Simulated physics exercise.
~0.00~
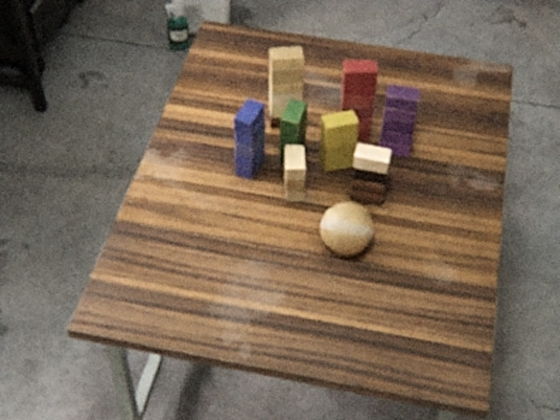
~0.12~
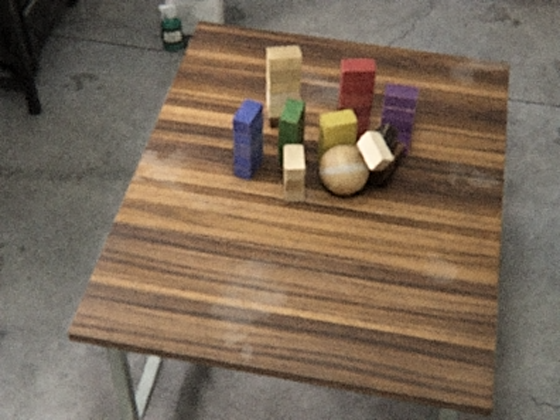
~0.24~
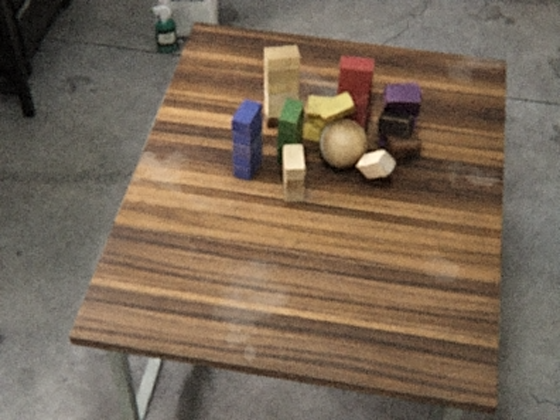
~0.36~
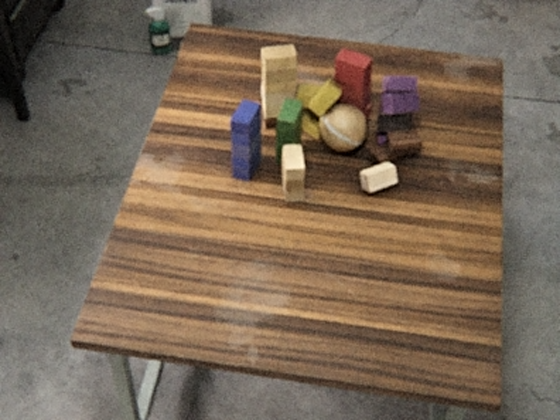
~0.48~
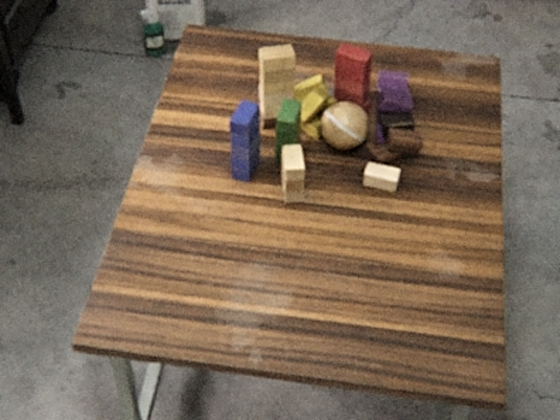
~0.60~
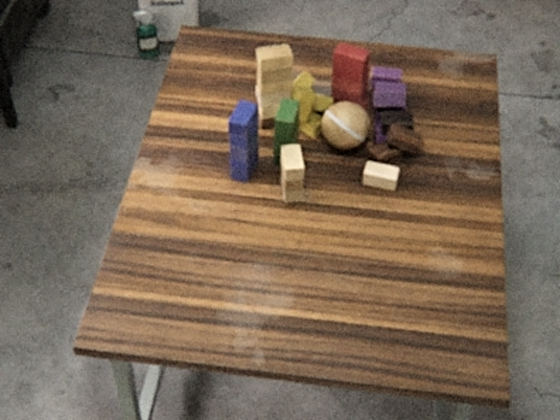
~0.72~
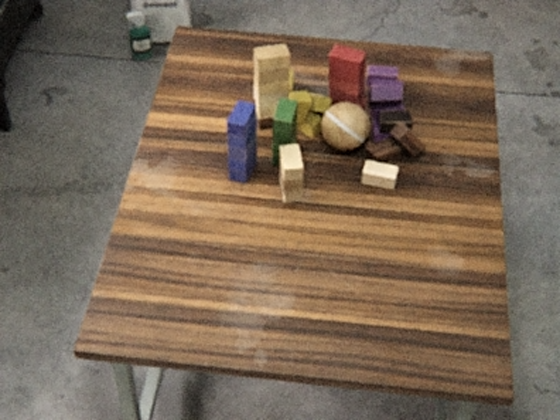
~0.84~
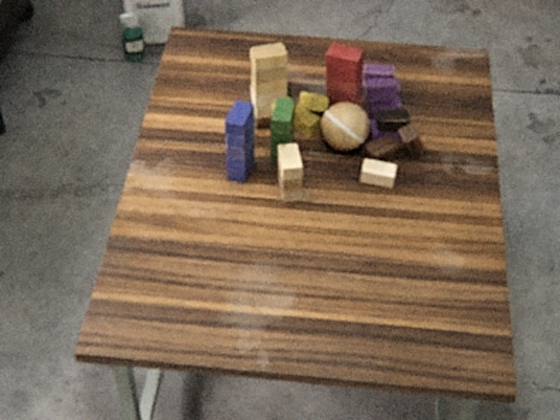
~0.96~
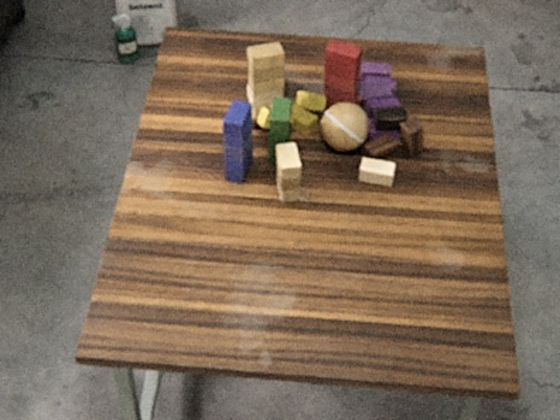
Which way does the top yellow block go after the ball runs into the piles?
It moves to the left, passing behind the green pile and ending on its side.
On a striped wooden table above a grey concrete floor, seen from above at an angle, stand small piles of blocks, with blue on the left, green and yellow in the middle, red behind, purple on the right, and others pale or dark brown. A pale wooden ball rolls away from the viewer into the yellow pile and the dark one with a pale top. The pale top block tumbles to the front, and the dark blocks scatter. The yellow pile breaks up, its top block moving behind the green pile, while the purple pile topples. The ball ends among the fallen blocks, with blue, green and red still standing.
